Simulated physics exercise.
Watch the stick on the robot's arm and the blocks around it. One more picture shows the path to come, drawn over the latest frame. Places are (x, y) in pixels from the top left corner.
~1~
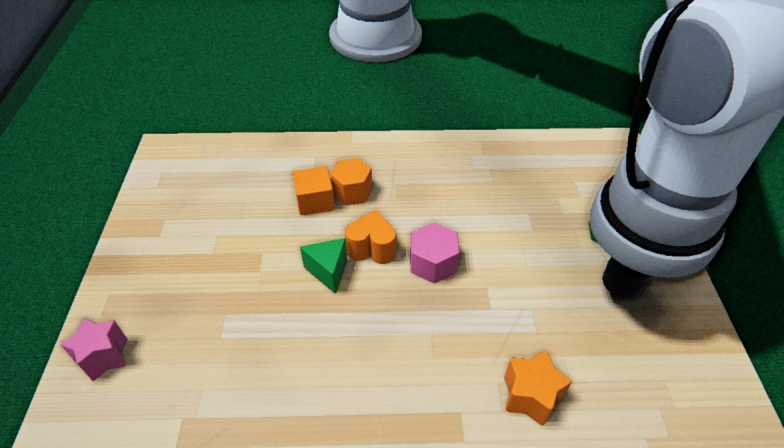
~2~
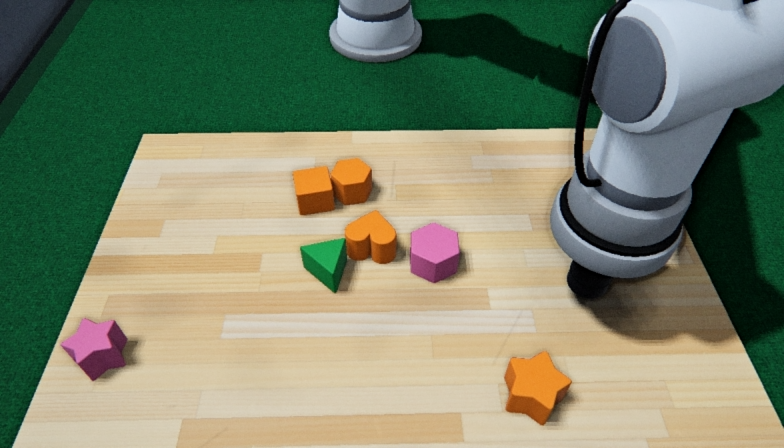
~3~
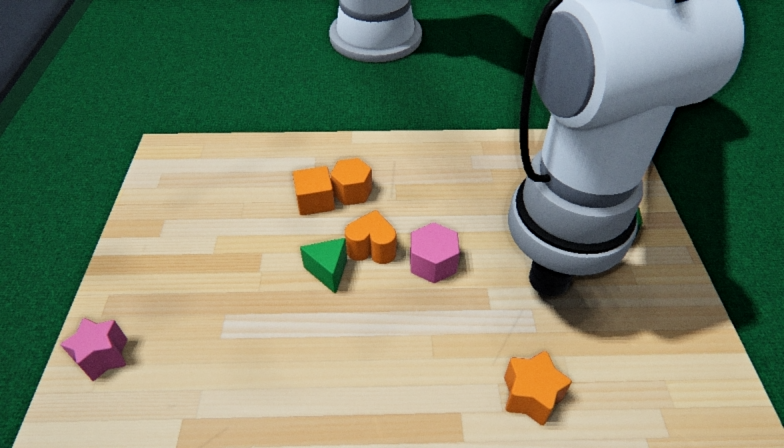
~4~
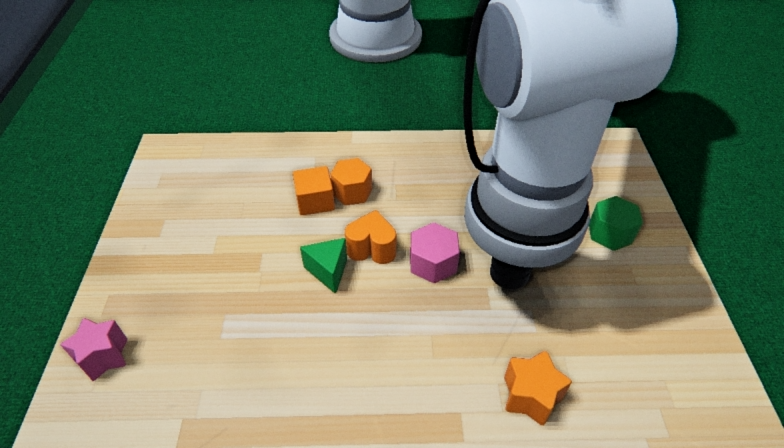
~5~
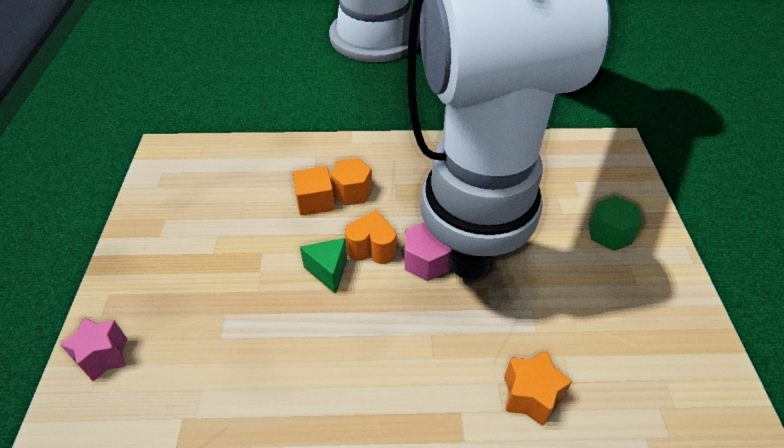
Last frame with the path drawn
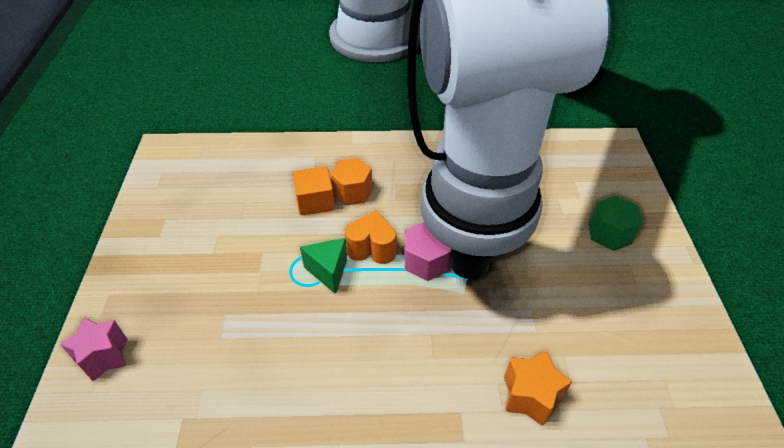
A robot arm moves left across the wooden board and nudges the pink hexagon slightly.
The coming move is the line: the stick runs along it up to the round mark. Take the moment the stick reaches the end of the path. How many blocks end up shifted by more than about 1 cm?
I count three at least.
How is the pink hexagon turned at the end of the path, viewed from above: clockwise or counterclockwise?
Clockwise.
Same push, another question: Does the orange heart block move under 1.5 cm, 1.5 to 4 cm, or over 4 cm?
Result: Over 4 cm.
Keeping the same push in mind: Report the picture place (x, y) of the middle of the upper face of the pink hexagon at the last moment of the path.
The top centre is at (375, 217).
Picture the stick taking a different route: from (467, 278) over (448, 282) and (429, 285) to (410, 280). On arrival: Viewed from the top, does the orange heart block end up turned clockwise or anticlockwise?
Viewed from overhead, the orange heart block winds up turned anticlockwise.
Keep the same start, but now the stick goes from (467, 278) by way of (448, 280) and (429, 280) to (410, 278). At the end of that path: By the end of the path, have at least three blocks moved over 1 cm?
No.
Path on the board, from (467, 278) over (388, 269) to (309, 270).
On the path given first. One third of the way, stick (414, 257); orange heart block (339, 213), turned 30° anticlockwise; pink hexagon (388, 222), turned 40° clockwise.
Two thirds of the way, stick (360, 257); orange heart block (332, 208), turned 55° anticlockwise; pink hexagon (375, 217), turned 85° clockwise.
At the end, stick (307, 257); orange square piece in place; green triangular piece (272, 259), turned 35° anticlockwise; orange heart block (332, 208), turned 55° anticlockwise; pink hexagon (375, 217), turned 85° clockwise.
